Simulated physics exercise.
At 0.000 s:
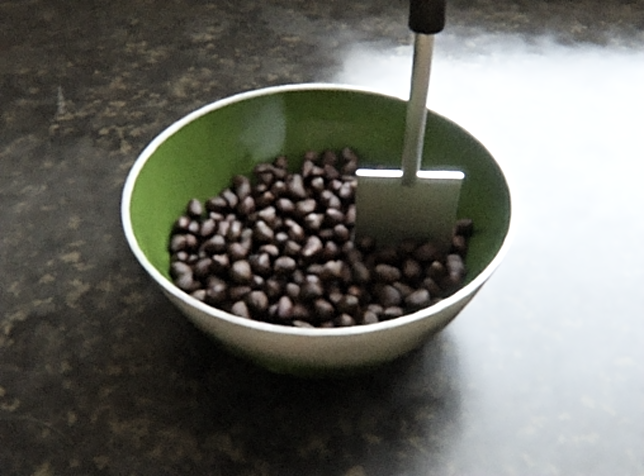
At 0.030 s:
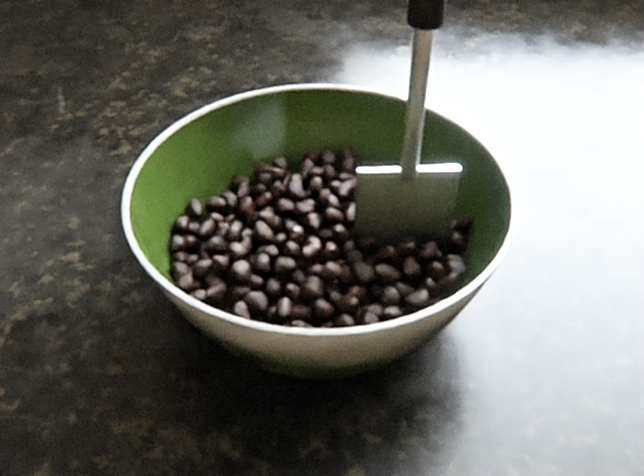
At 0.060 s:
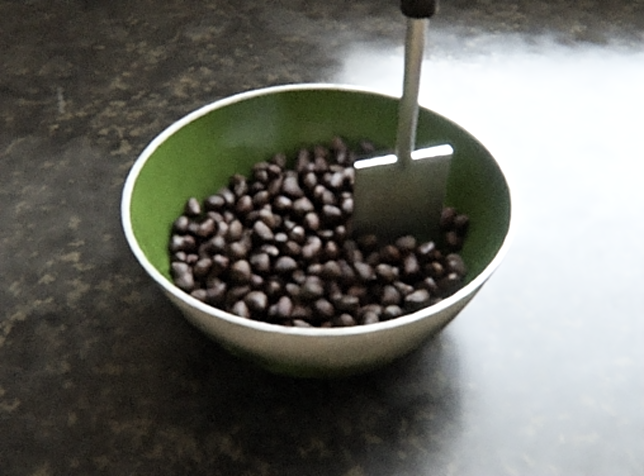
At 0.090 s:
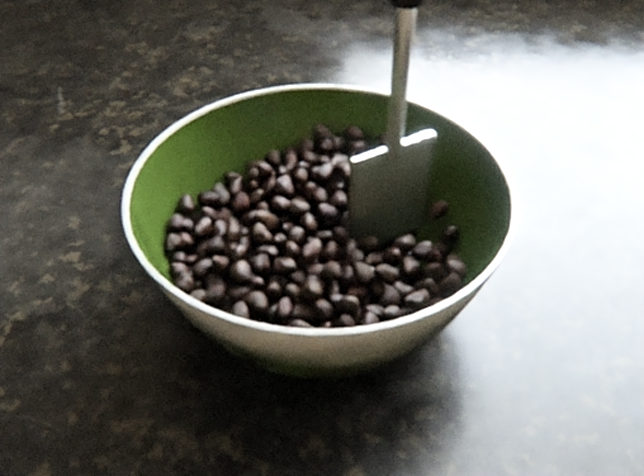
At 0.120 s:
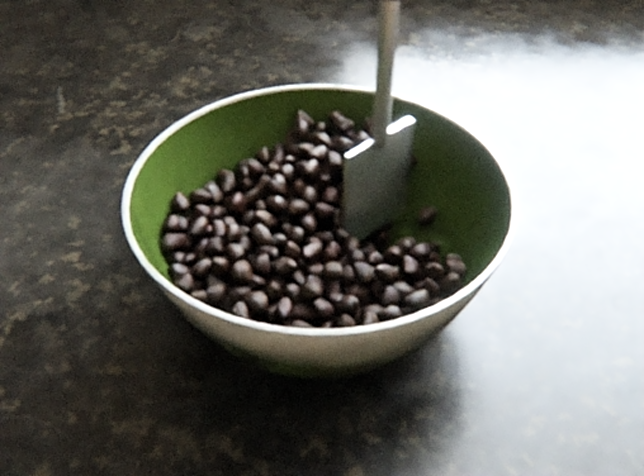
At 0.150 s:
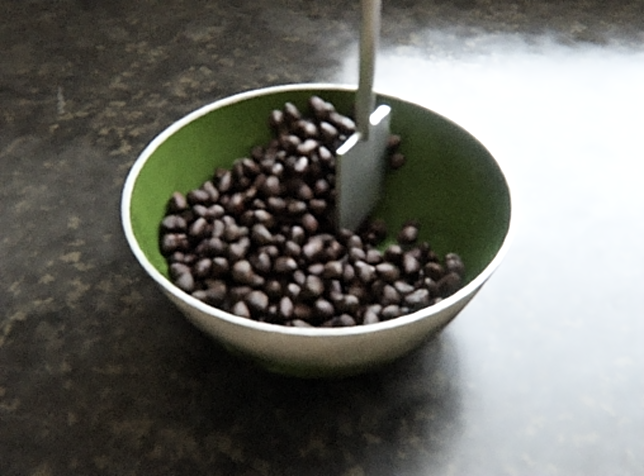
Green bowl of dark dried beans resting on a mottled countertop as an upright metal spatula sweeps leftward, heaping beans toward the back.
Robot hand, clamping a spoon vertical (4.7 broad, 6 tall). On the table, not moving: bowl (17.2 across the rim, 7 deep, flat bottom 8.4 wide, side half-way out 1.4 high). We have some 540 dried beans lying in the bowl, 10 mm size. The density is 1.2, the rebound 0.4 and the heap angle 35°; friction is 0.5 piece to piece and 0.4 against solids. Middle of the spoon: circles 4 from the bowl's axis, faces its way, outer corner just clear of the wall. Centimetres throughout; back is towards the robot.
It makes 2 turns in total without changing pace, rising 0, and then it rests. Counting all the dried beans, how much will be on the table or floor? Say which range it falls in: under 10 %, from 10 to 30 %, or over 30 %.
It falls from 10 to 30 %.
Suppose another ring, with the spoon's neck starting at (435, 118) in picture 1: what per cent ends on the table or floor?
About 15 %.
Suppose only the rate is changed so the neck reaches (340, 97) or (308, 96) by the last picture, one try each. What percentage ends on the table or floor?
Roughly 30 and 35 percent, in that order.
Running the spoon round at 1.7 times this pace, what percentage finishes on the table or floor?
I'd say about 40 %.
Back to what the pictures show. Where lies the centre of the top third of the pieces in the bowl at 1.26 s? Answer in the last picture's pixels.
Top-third centre at approx. (273, 290).
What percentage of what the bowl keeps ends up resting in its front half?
Roughly 25 percent of it.
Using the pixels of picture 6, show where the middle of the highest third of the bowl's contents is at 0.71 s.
I'd put its middle near (436, 205).
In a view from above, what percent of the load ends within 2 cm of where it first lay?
Estimate: 10 per cent.
After 0.71 s, 321° round, highest piece 9 above the table; 511 in the bowl, 26 on the table or floor, 5 in flight or on the tool.
After 1.26 s, 221° round, highest piece 8 above the table; 454 in the bowl, 78 on the table or floor, 10 in flight or on the tool.
After 1.74 s, 0° round, highest piece 7 above the table; 431 in the bowl, 110 on the table or floor, 1 in flight or on the tool.
After 2.44 s, 0° round, highest piece 7 above the table; 431 in the bowl, 111 on the table or floor.
In the end, 431 in the bowl, 111 on the table or floor. That is 20 % on the table or floor.
